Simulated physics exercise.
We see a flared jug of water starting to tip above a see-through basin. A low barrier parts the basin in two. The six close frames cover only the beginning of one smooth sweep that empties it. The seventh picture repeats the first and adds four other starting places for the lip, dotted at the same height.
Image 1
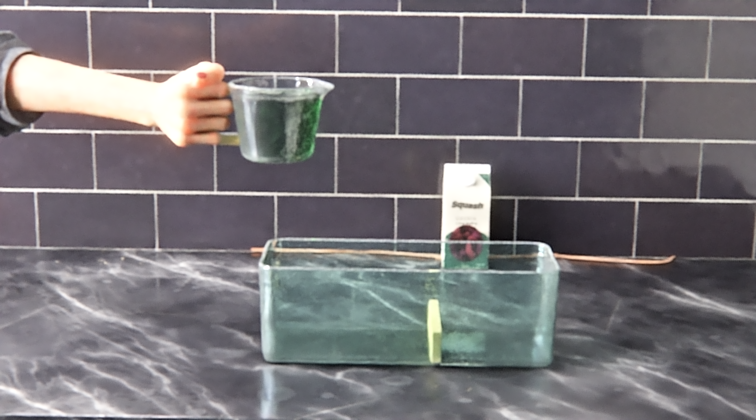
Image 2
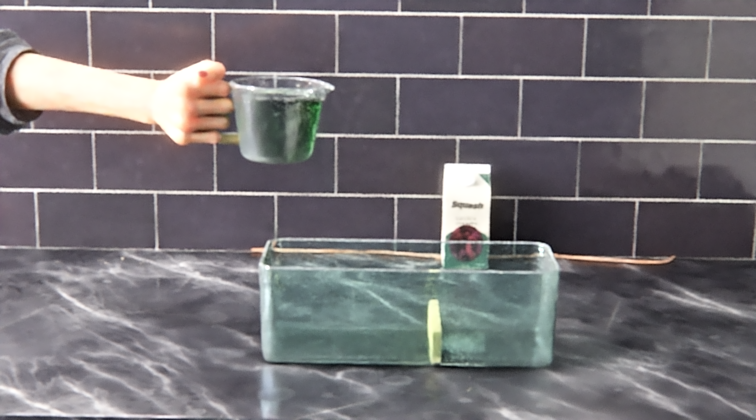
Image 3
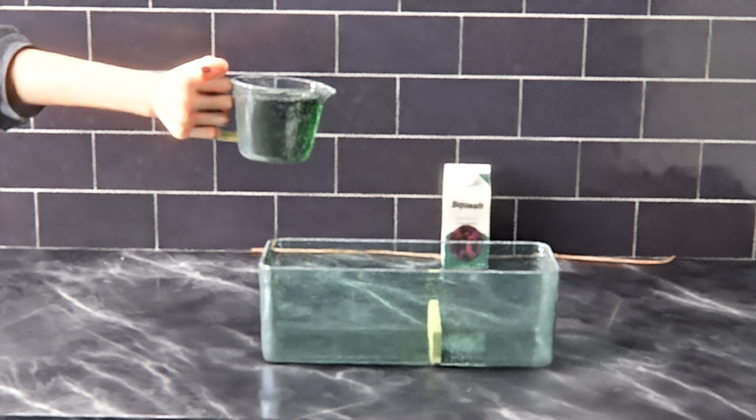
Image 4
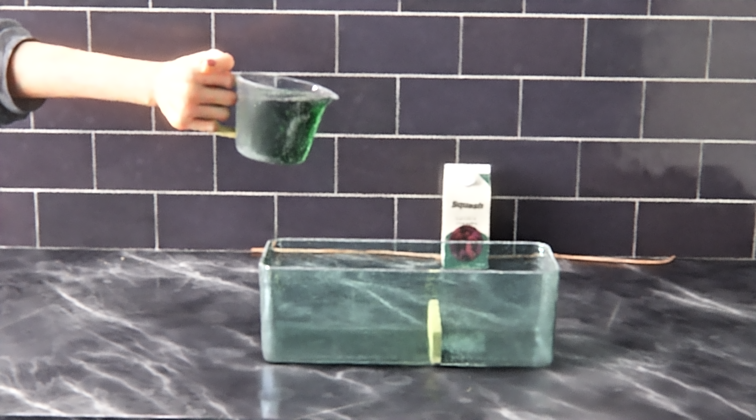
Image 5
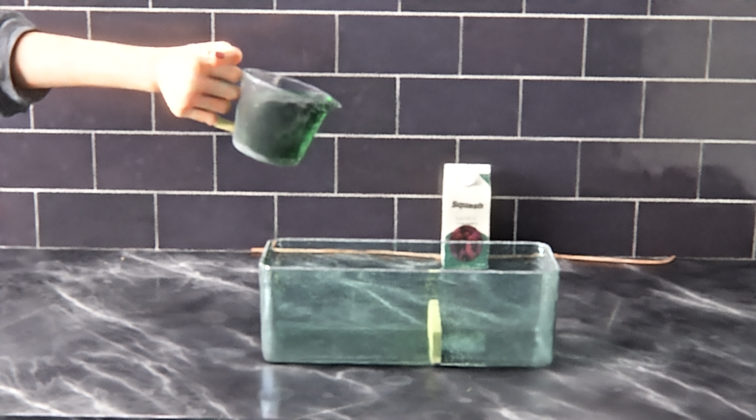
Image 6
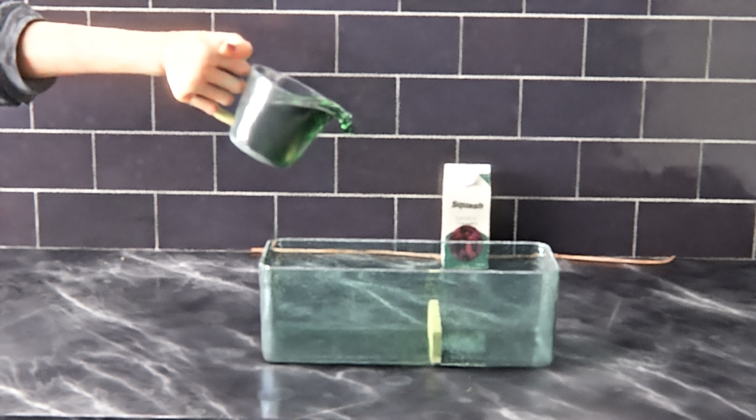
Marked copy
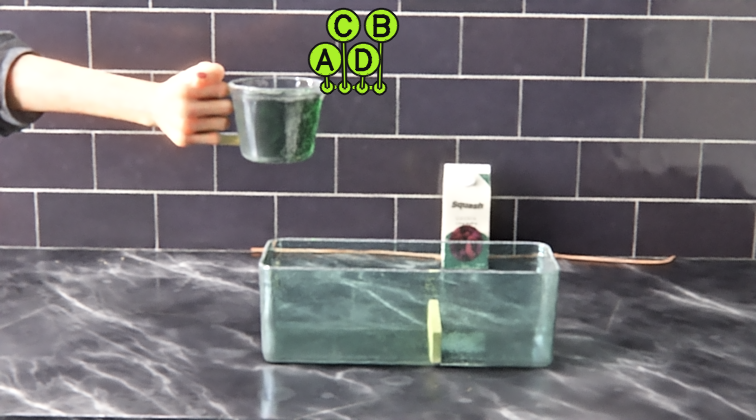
A hand tilts a clear jug rightward above a glass basin until water crosses its lip.
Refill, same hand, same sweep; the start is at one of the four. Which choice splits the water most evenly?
It is B.
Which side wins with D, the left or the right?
More ends on the left.
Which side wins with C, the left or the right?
The left side.
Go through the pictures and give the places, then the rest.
In the first frame, upright, lip at (332, 87); basin from (263, 360) to (552, 365); top of the wall at (435, 315); nothing has left yet.
In the second frame, upright, lip at (333, 88); nothing has left yet.
In the third frame, tipped about 5°, lip at (335, 91); nothing has left yet.
In the fourth frame, tipped about 11°, lip at (337, 97); nothing has left yet.
In the fifth frame, tipped about 18°, lip at (340, 106); nothing has left yet.
In the sixth frame, tipped about 27°, lip at (341, 116); water is over the lip, down to (348, 131).
On the marked copy, A at (327, 87); B at (379, 87); C at (344, 87); D at (362, 87).
With A, about 92 % ends left of the wall and 6 % right of it.
With B, about 46 % ends left of the wall and 52 % right of it.
With C, about 94 % ends left of the wall and 4 % right of it.
With D, about 80 % ends left of the wall and 17 % right of it; 3 % is lost outside.
